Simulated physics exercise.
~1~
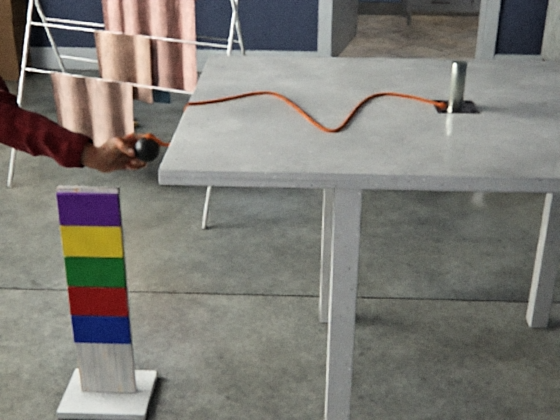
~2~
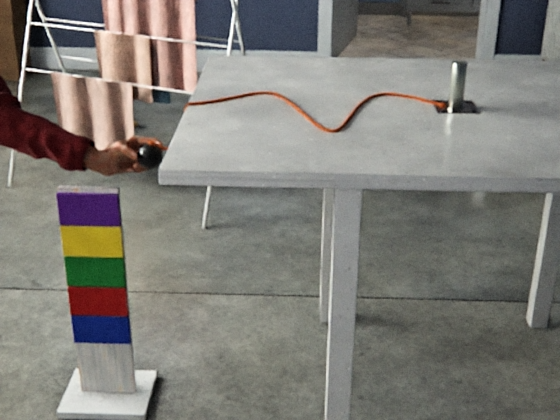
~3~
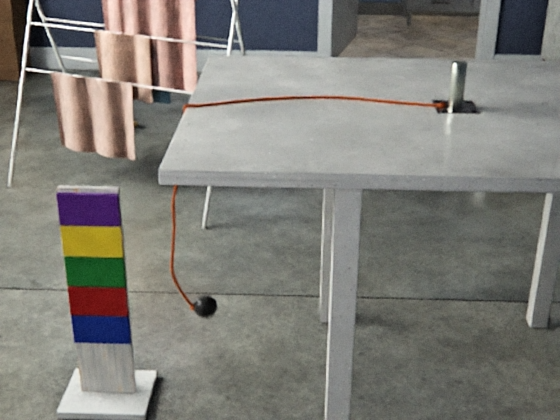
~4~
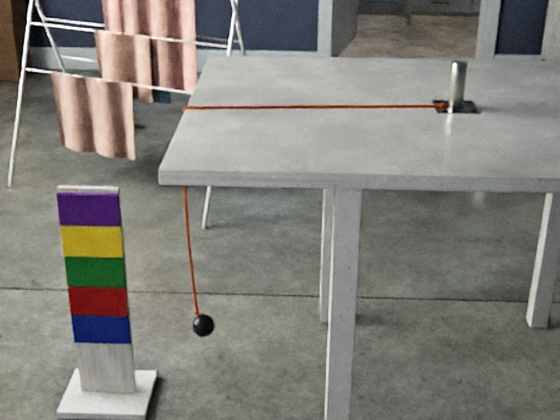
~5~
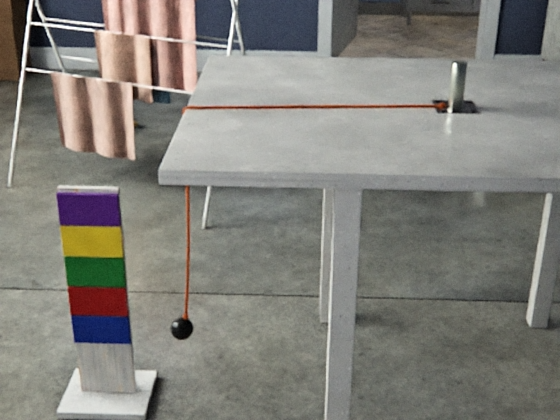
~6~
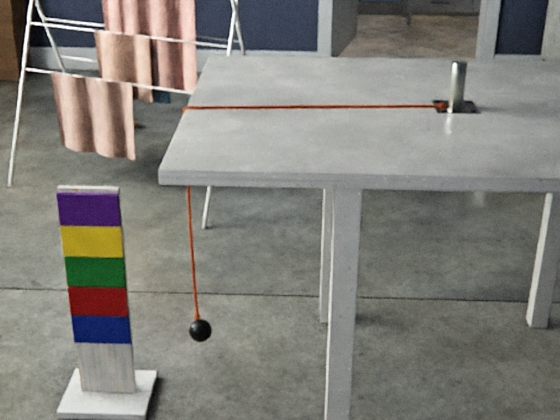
The clip shows a hand releasing a black ball on an orange cord tied to a post on a grey table, beside a stand of coloured bands. The ball drops, the cord pulls straight, and the ball sways slightly, ending level with the blue band.
